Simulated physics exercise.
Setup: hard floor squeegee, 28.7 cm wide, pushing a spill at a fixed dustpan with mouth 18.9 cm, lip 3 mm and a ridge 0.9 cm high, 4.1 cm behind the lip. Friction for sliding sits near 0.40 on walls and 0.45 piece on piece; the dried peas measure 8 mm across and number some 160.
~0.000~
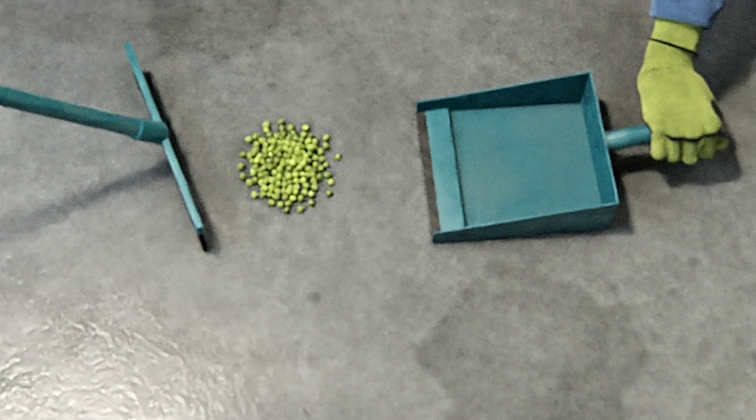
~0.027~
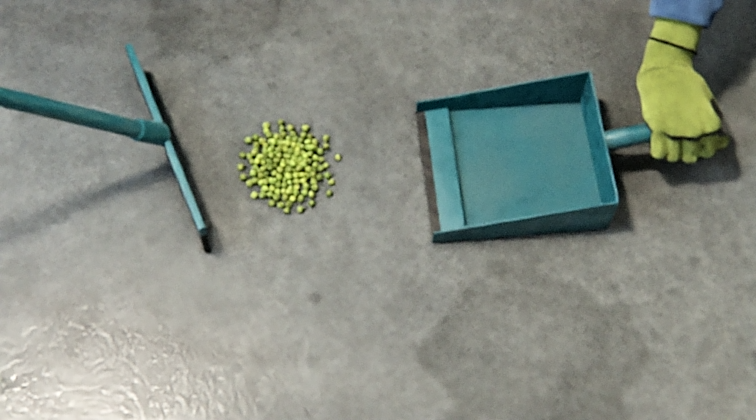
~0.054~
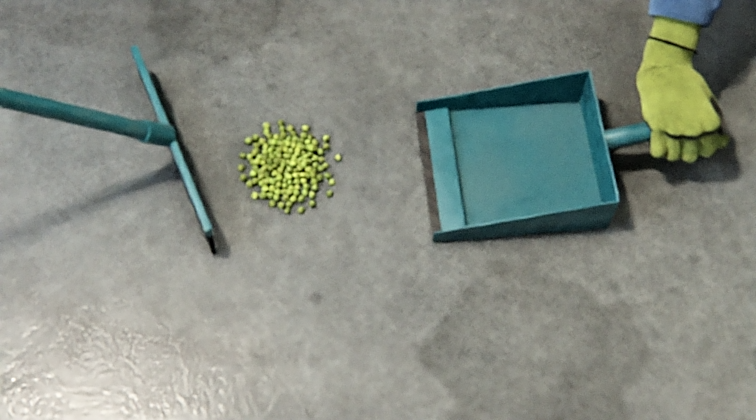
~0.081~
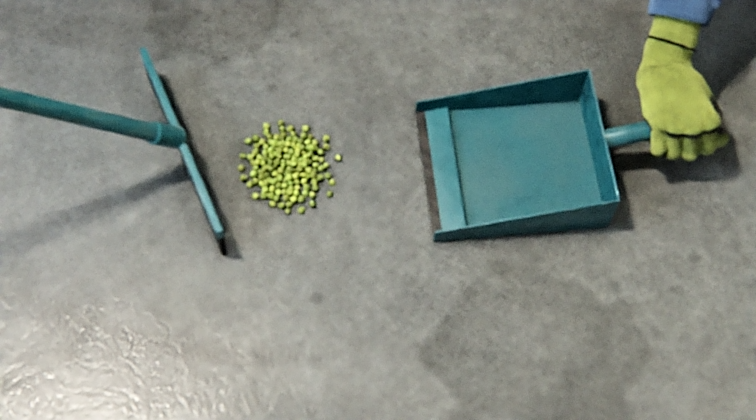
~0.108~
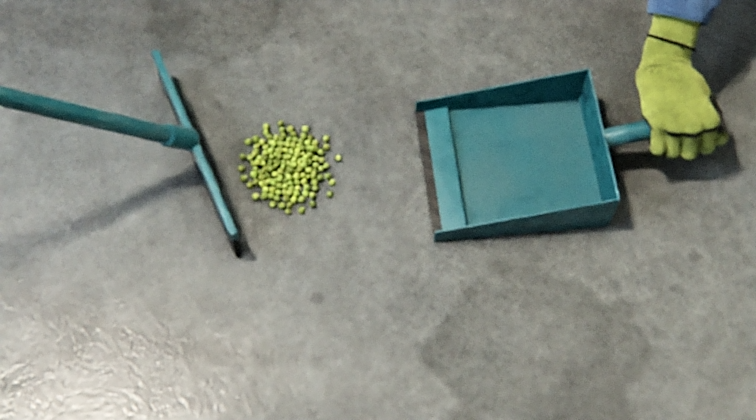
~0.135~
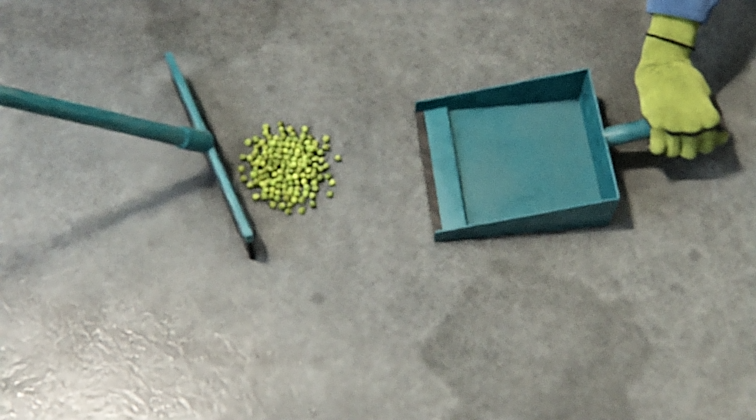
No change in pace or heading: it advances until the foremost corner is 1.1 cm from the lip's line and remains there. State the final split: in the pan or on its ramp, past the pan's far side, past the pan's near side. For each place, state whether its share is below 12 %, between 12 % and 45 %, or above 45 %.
One by one: Pan: A sprinkling; far side: A solid amount; near side: A sprinkling.
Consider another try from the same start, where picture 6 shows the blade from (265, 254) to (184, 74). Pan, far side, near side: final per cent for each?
Pan 5; far 25; near 5.
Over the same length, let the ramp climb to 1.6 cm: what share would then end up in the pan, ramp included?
Estimate: About 0 in a hundred.
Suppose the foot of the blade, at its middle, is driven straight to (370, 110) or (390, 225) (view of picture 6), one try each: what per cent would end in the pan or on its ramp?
I'd expect around 20 percent, then around 0 percent.
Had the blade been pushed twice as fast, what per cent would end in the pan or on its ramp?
About 25 %.
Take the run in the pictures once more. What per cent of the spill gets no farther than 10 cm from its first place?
The figure is some 0 percent.
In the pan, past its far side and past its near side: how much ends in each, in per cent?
Pan 5; far side 25; near side 0.
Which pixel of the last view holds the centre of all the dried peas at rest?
Roughly pixel (408, 145).
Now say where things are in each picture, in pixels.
The first picture shows blade from (200, 230) to (129, 51), moved 0.0 cm, 0 of the pieces shifted so far; middle of the pieces at (289, 162); pan at (525, 168).
The second picture shows blade from (202, 231) to (131, 52), moved 0.2 cm, 0 of the pieces shifted so far; middle of the pieces at (288, 163).
The third picture shows blade from (209, 232) to (136, 54), moved 1.0 cm, 0 of the pieces shifted so far; middle of the pieces at (289, 163).
The fourth picture shows blade from (219, 233) to (145, 55), moved 2.2 cm, 0 of the pieces shifted so far; middle of the pieces at (289, 163).
The fifth picture shows blade from (234, 236) to (157, 58), moved 3.8 cm, 0 of the pieces shifted so far; middle of the pieces at (289, 164).
The sixth picture shows blade from (249, 238) to (170, 60), moved 5.6 cm, 0 of the pieces shifted so far; middle of the pieces at (289, 164); pan at (524, 166). Its pace works out near 0.66 m/s, heading 13 degrees towards the viewer's side.
After 0.31 s, middle of the blade 16 cm from the lip; 0 % over the lip, far side 5 %, near side 0 %.
After 0.42 s, middle of the blade 9 cm from the lip; 0 % over the lip, far side 15 %, near side 0 %.
After 0.67 s, middle of the blade 5 cm from the lip; 5 % over the lip, far side 25 %, near side 0 %.
By 1.3 s all is still; pan 5 %, far side 25 %, near side 0 %, in front of the lip or behind the blade 70 %.
